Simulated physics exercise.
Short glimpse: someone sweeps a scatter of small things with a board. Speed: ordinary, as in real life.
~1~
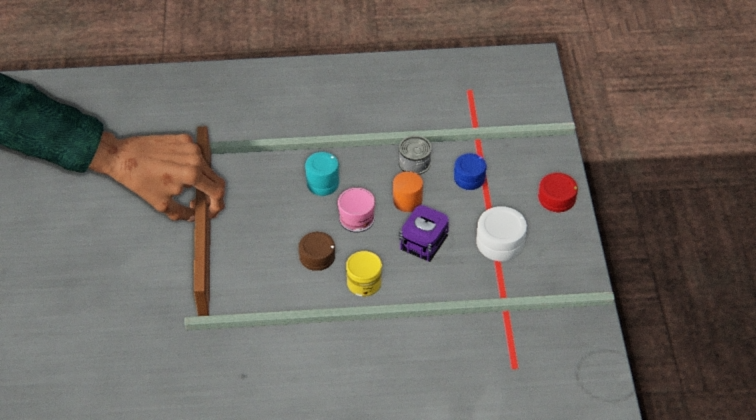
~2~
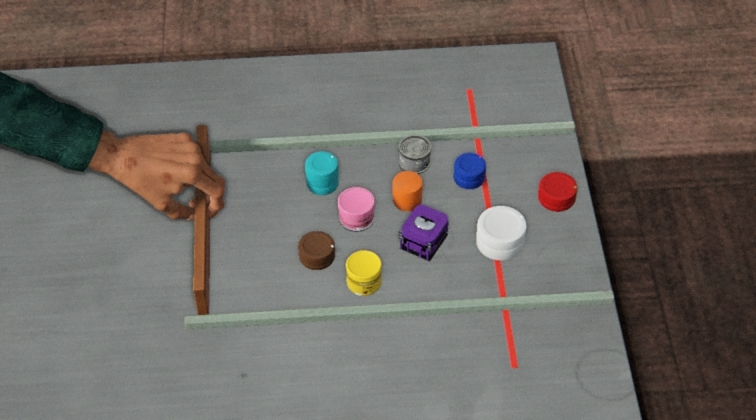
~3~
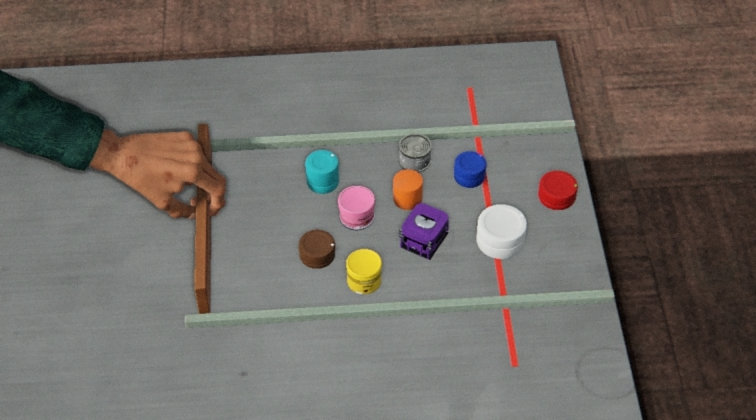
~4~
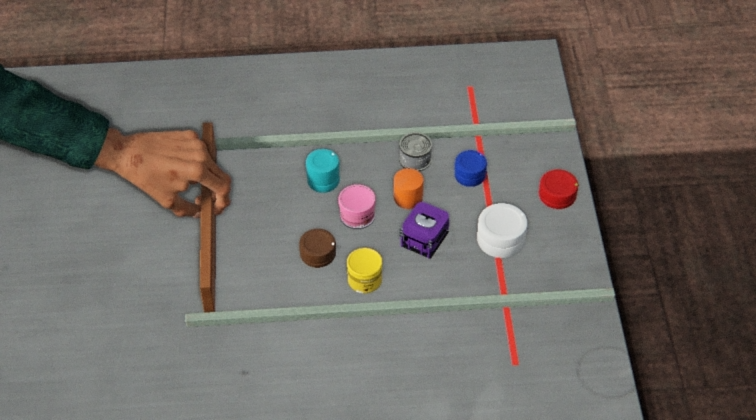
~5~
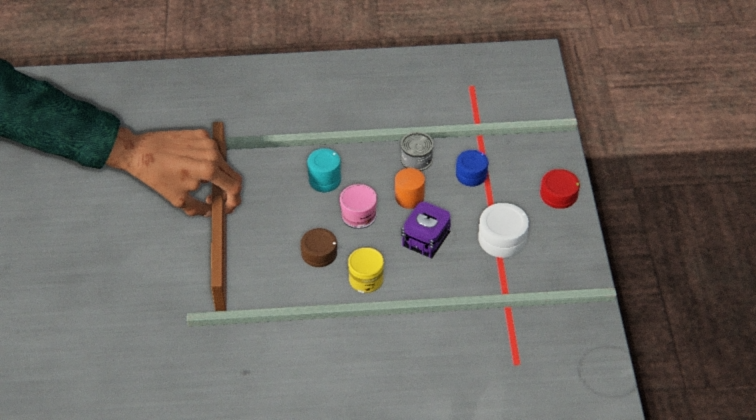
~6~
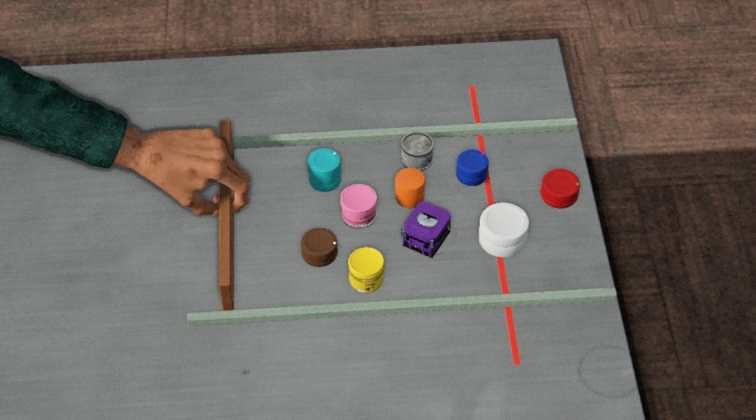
On a grey tabletop, a hand sliding a wooden board slightly right towards scattered colourful lids and pots, which stay in place.
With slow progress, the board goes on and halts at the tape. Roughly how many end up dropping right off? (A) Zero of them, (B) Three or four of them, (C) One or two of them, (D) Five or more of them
Option A: Zero of them.
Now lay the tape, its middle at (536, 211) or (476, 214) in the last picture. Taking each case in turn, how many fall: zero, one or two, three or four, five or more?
Falls: 1 or 2; none.
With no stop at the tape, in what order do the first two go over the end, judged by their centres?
The order is the white lid, then the red lid.
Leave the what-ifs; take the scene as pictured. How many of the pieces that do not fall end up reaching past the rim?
My count gives 1.
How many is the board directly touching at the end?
The figure is 5.
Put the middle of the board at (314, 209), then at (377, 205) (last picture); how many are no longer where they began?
2 by the first point, 6 by the second.
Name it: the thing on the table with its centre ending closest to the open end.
That's the white lid.
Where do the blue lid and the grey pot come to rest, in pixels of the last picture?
Final spots - blue lid (531, 156), grey pot (498, 140).
A little later, none off yet; red lid at rest near (560, 188); white lid at rest near (504, 230); blue lid at rest near (472, 168).
Next, none off yet; red lid at rest near (560, 188); white lid shifted about its own width near (543, 229); blue lid shifted a little near (487, 161).
When it is over, the number that fall off is zero.
